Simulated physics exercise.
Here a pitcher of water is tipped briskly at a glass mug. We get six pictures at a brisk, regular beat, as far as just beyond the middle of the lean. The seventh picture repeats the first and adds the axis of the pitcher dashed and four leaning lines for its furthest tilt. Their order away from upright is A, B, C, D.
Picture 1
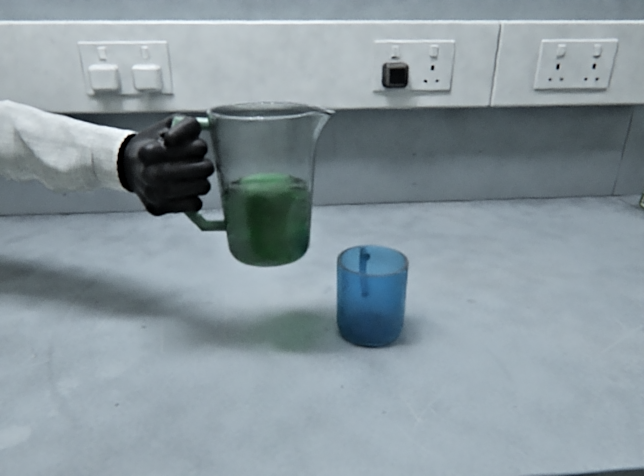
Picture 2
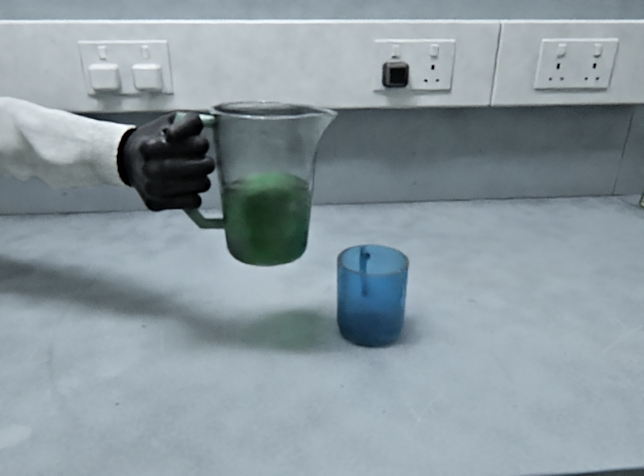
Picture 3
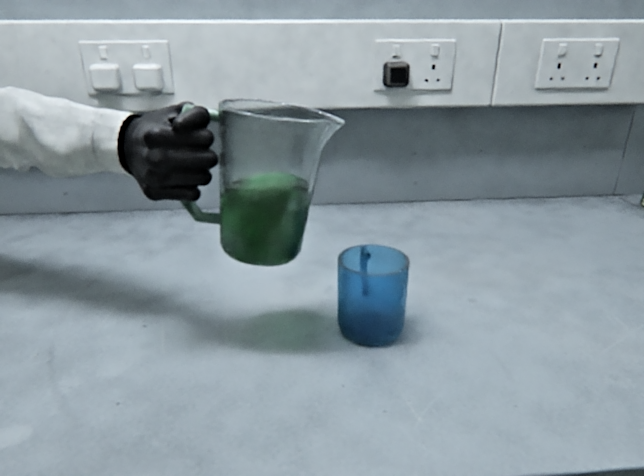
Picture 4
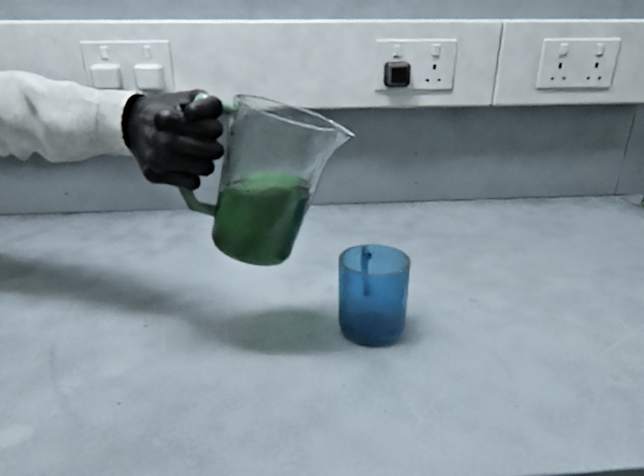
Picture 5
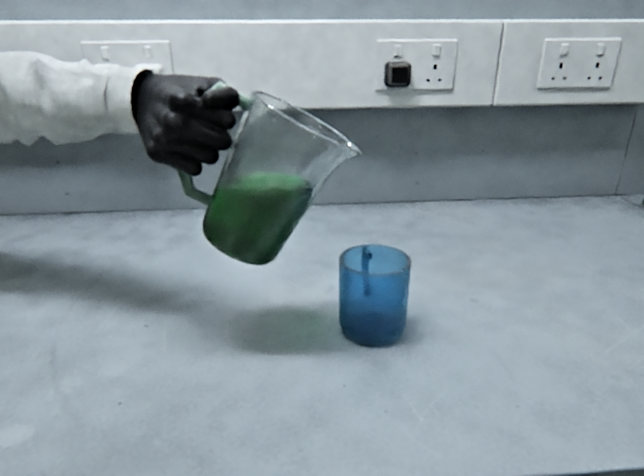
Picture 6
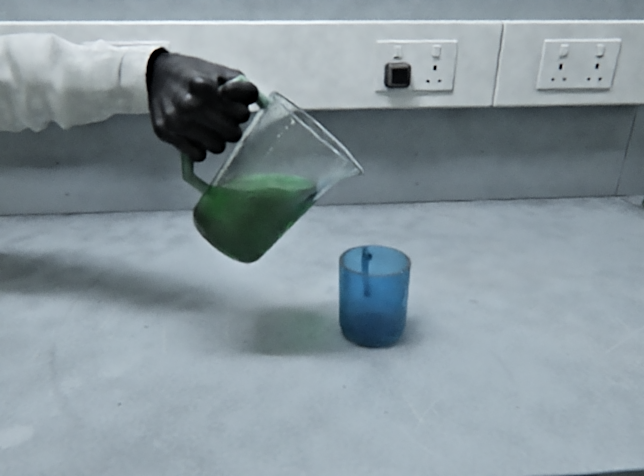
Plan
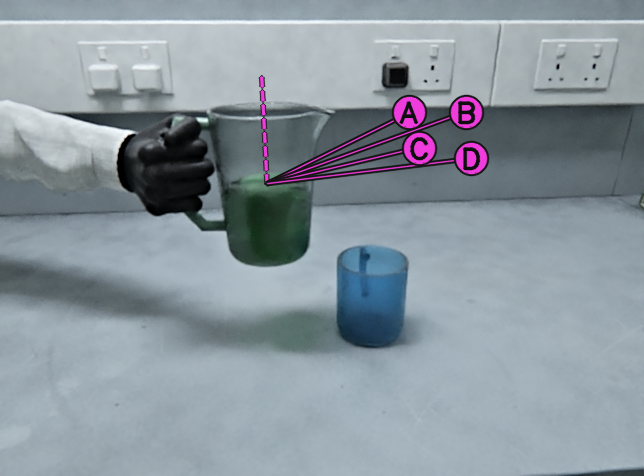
A black-gloved hand tilting a clear pitcher of green liquid steadily rightward above a blue glass mug on a grey worktop.
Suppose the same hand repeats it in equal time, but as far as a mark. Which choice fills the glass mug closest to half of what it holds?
Use mark C.
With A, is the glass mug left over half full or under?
Under half.
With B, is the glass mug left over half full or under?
Under.
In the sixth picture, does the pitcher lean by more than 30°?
Yes, it does.
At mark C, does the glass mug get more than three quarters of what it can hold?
No, it does not.
In magenta, A at (393, 120); B at (450, 117); C at (402, 151); D at (454, 160).
With A, the glass mug ends with about 17 % of what it can hold.
With B, the glass mug ends with about 31 % of what it can hold; 3 % of the water is spilt.
With C, the glass mug ends with about 51 % of what it can hold; 4 % of the water is spilt.
With D, the glass mug ends with about 70 % of what it can hold; 4 % of the water is spilt.
